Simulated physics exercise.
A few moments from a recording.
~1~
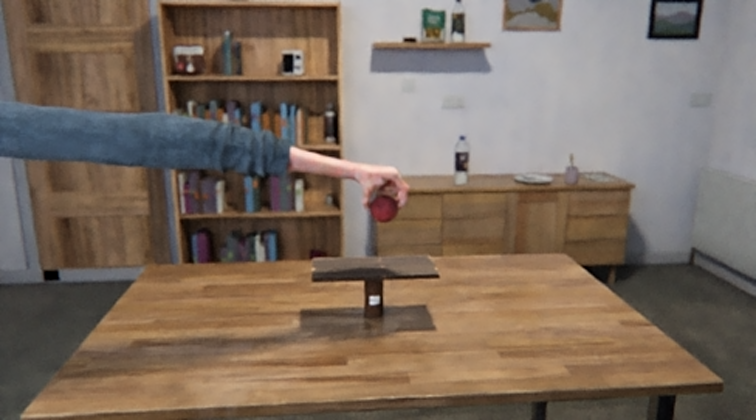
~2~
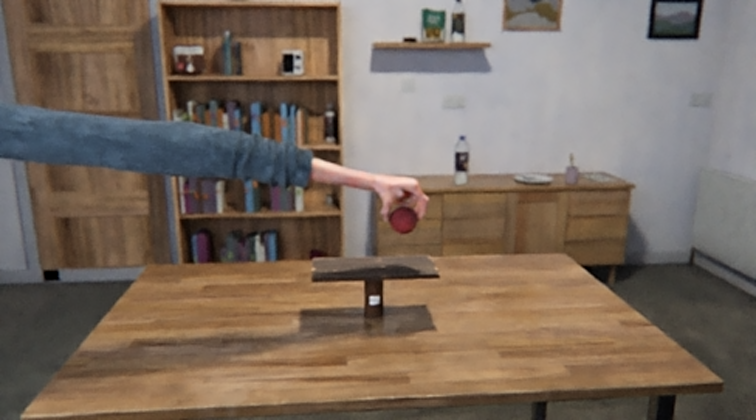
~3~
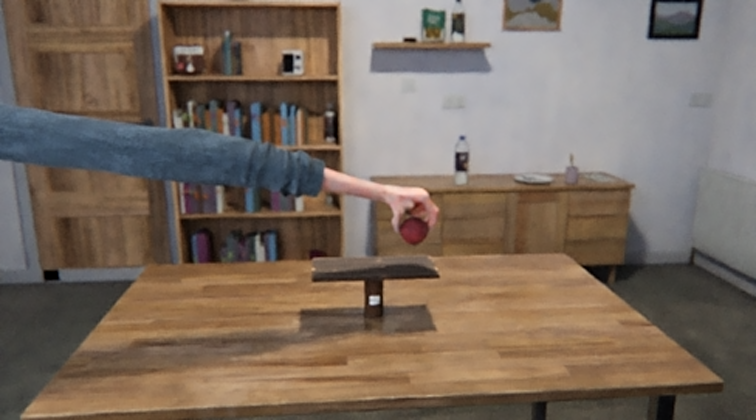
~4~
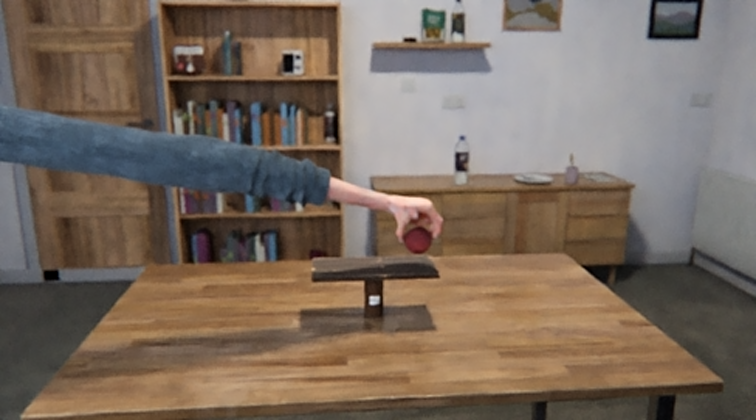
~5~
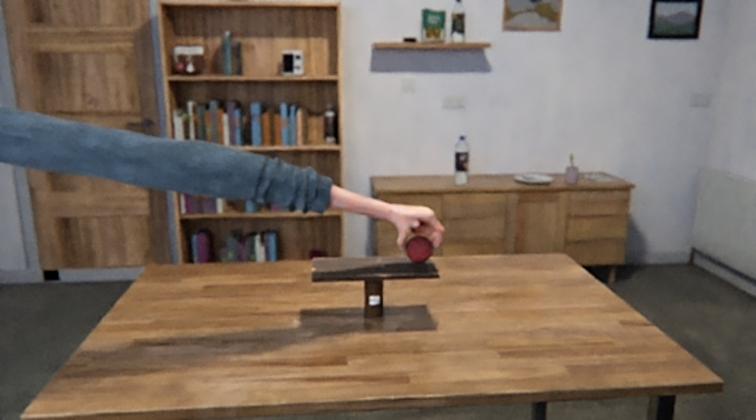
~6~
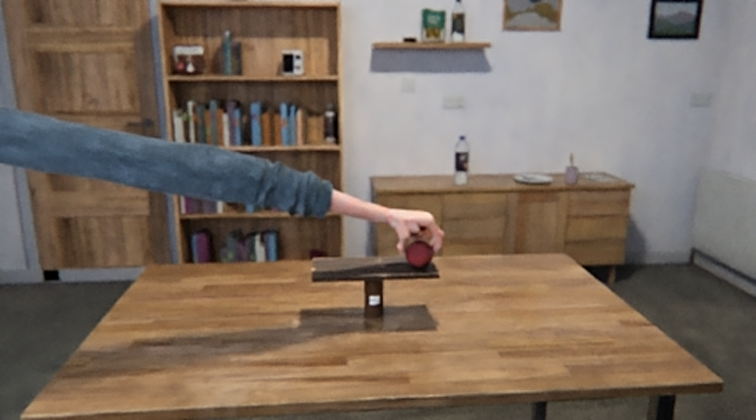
Hand in a blue sleeve lowering a red apple onto the right side of a dark raised platform on a wooden table.
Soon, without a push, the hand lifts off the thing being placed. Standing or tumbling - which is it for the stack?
It ends up tumbling down.
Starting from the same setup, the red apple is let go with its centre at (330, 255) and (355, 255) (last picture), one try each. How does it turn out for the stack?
Result of try one: Collapse; result of try two: No collapse.
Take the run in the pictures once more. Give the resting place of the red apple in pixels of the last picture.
Look around (455, 304) in the final frame.
Then, 0.40 s later than the last frame, red apple now fallen; black board tilted by 51°.
Then, 0.60 s later than the last frame, black board tilted by 45°; brown shaker tilted by 6°.
Then, 0.80 s later than the last frame, black board now fallen; brown shaker tilted by 47°.
Then, 1.00 s later than the last frame, brown shaker now fallen.
When it is over, fallen, red apple, brown shaker and black board. End places, in pixels of the last picture, red apple near (455, 305). The stack loses its balance.
